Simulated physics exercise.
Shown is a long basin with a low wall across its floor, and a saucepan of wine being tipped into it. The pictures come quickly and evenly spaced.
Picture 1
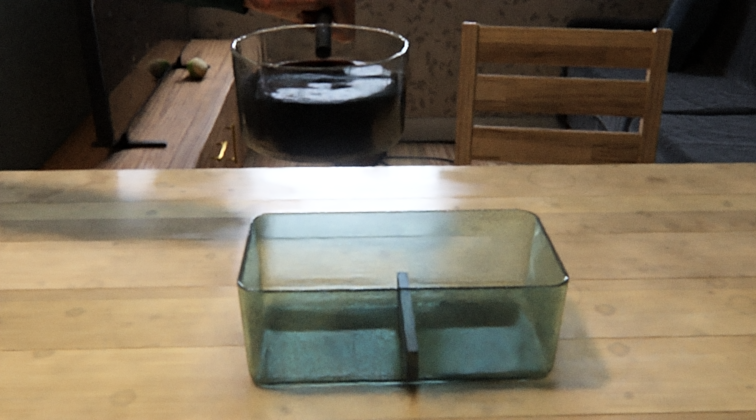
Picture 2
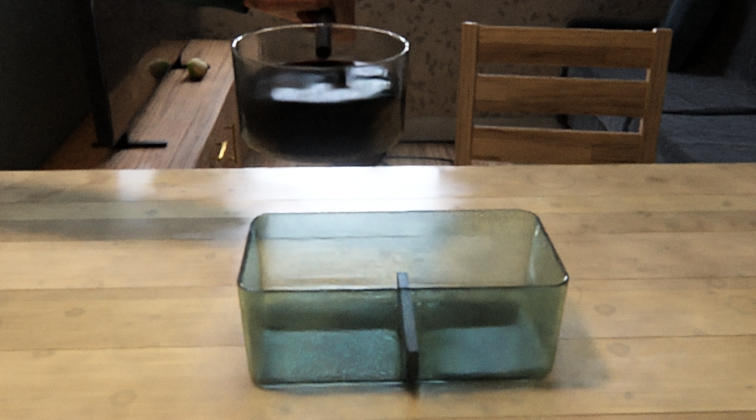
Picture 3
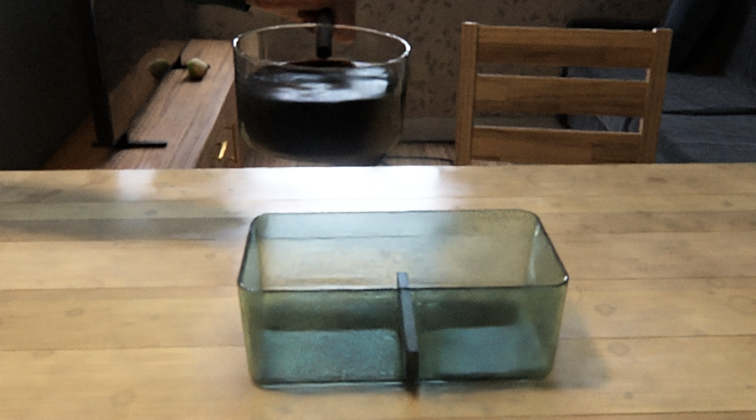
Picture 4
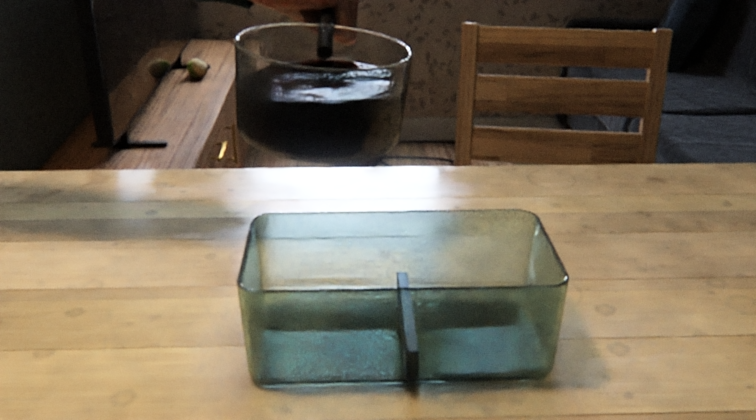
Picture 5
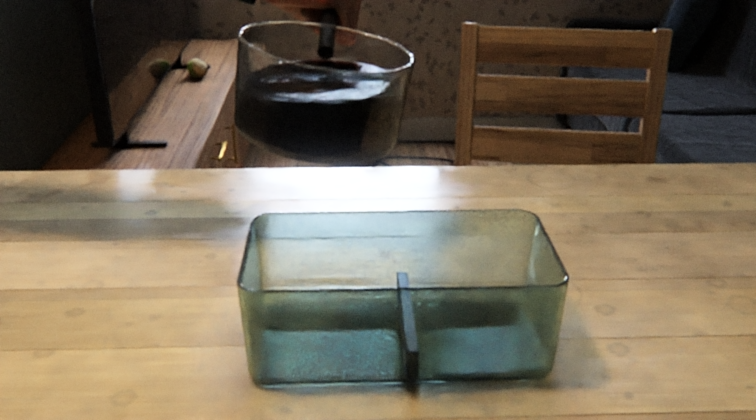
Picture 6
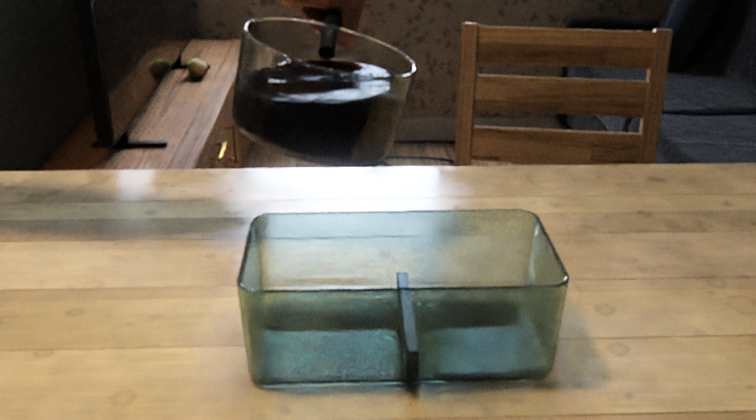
A clear pan of dark liquid, gripped from behind by a hand, tilts gradually down to the right while the liquid's surface ripples and settles; the greenish glass basin with a low divider stays still on the wooden table.
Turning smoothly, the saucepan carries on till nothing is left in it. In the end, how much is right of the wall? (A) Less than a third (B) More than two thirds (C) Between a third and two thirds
More than two thirds.
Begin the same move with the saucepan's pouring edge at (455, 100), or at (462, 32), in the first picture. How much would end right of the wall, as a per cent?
Try one: 80 %; try two: 70 %.
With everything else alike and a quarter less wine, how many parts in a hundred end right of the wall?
The share comes to roughly 90 per cent.
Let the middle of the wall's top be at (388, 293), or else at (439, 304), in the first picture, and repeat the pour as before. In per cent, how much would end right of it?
The first one comes to 95 percent, while the second comes to 65 percent.
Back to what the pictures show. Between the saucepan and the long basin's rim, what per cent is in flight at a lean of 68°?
About 30 per cent.
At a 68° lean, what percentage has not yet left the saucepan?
70 %.
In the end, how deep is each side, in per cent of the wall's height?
Roughly 10 left of the wall, roughly 100 right of it.
A moment on, the saucepan is tipped part way and 69 per cent is still to pour, 0 is left of the wall and 3 right of it.
Next, the saucepan is tipped on its side and 19 per cent is still to pour, 2 is left of the wall and 62 right of it.
Then the saucepan is tipped on its side and 3 per cent is still to pour, 9 is left of the wall and 83 right of it.
Later the saucepan is tipped on its side and 0 per cent is still to pour, 11 is left of the wall and 86 right of it.
Finally, 12 per cent lies left of the wall, 86 right of it and 1 outside.
